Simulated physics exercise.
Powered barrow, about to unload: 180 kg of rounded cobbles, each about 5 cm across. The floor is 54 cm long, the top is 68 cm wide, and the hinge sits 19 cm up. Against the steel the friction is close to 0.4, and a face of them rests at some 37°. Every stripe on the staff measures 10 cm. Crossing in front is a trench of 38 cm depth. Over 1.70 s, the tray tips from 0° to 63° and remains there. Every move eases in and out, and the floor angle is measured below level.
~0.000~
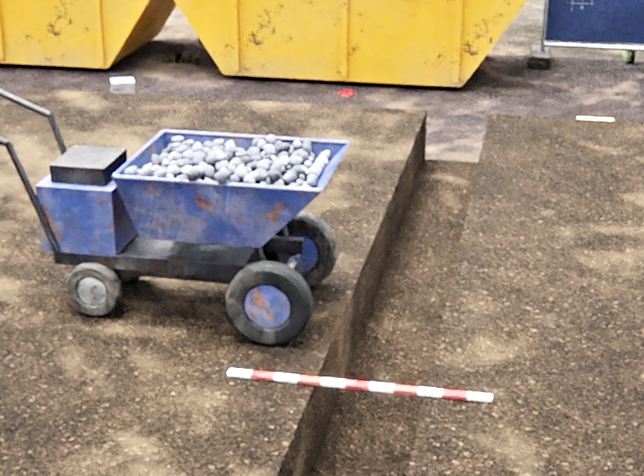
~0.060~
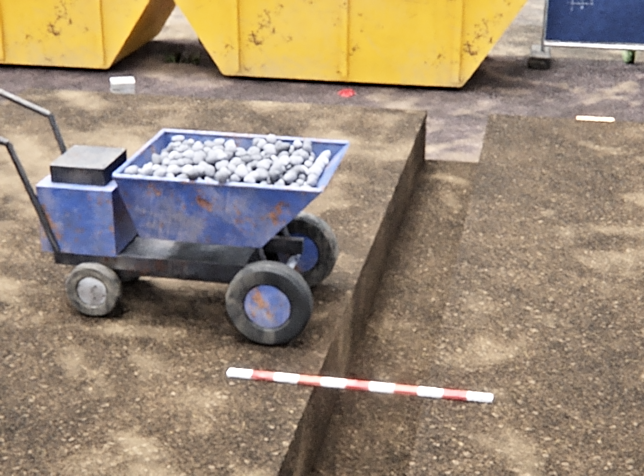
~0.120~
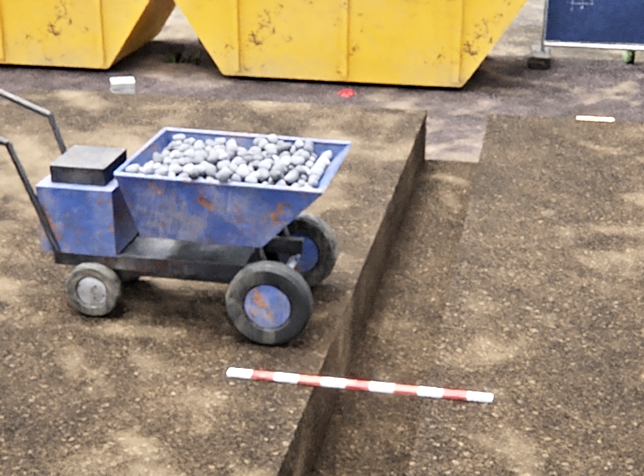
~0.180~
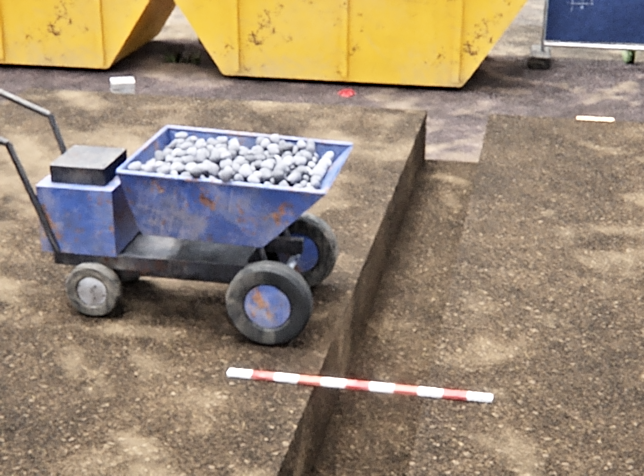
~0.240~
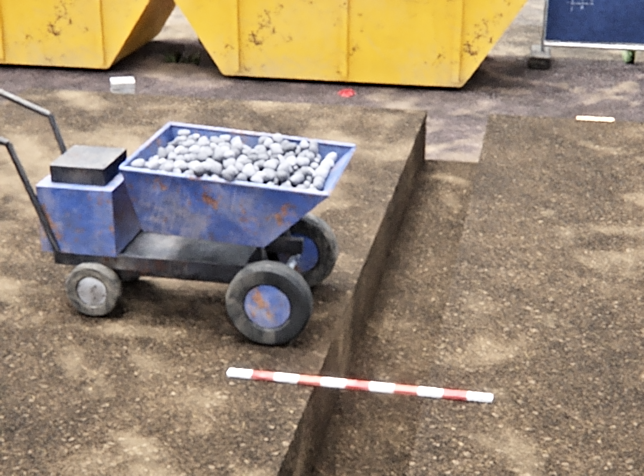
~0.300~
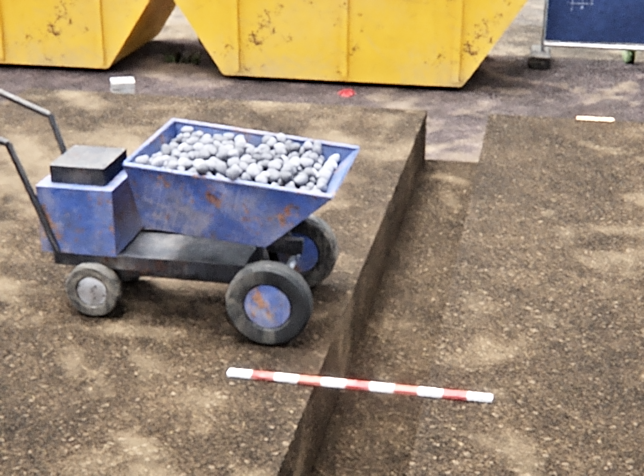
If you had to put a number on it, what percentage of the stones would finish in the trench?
I'd put it at about 53 percent.
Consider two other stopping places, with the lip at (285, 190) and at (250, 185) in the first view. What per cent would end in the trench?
85 %, then 100 %.
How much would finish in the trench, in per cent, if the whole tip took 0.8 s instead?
In that case some 40 per cent.
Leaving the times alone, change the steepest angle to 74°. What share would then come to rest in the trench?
Close to 50 per cent then.
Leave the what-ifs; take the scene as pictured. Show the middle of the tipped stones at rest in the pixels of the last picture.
Their centre sits close to (434, 365).
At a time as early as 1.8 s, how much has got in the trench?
By that moment, roughly 10 per cent of the load.
After 1.3 s the floor is at 53°; 99 % in the tray, 1 % in the trench; the foremost stones are at (423, 264).
After 1.8 s the floor is at 63°; 60 % in the tray, 12 % in the trench, 28 % past the trench; the foremost stones are at (534, 324).
After 2.2 s the floor is at 63°; 33 % in the tray, 20 % in the trench, 47 % past the trench; the foremost stones are at (613, 328).
After 4.1 s the floor is at 63°; 0 % in the tray, 53 % in the trench, 47 % past the trench; the foremost stones are past the picture's edge.
